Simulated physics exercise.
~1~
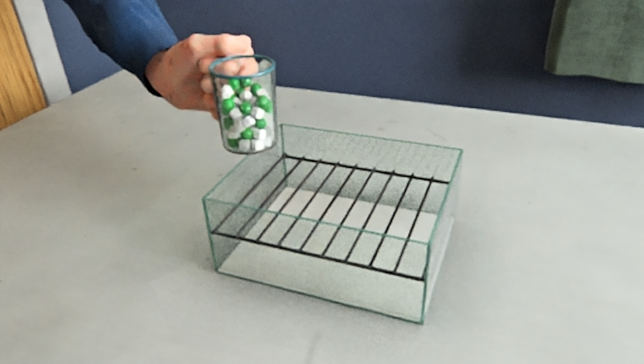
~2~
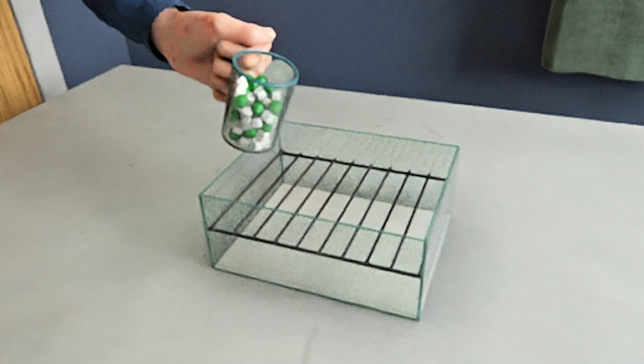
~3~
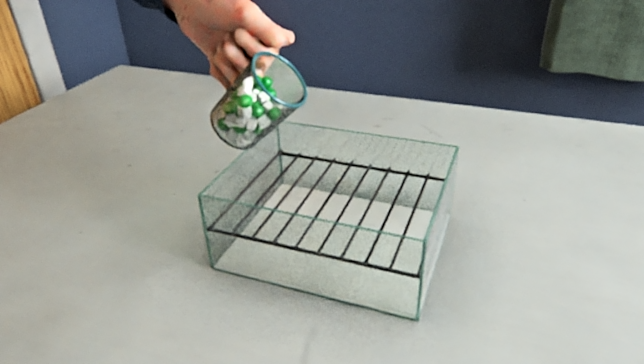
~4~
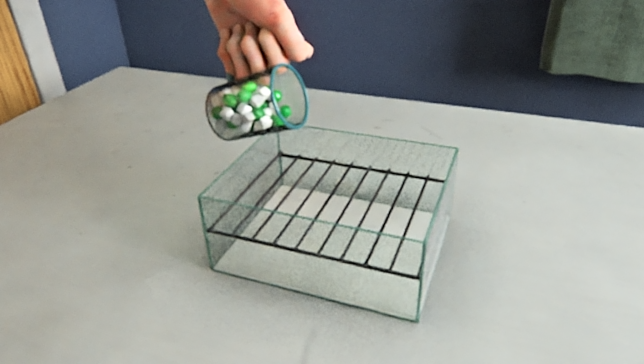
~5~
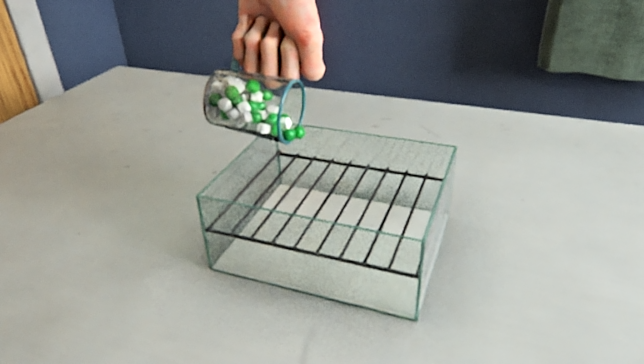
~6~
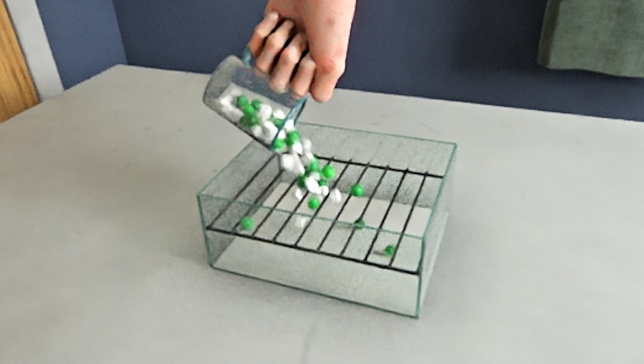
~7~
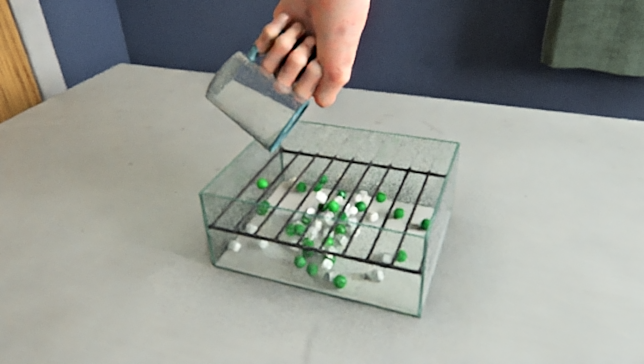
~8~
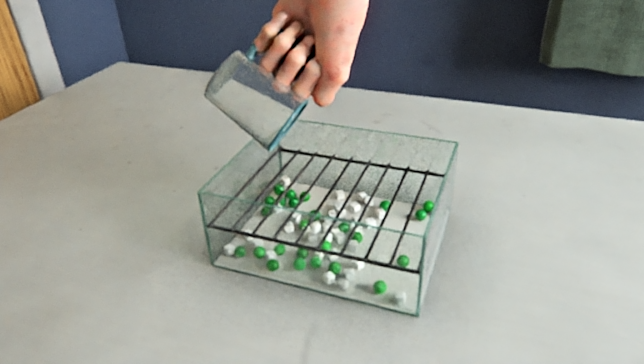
Green and white beads pour from a hand-tipped cup and all fall through a wire rack.
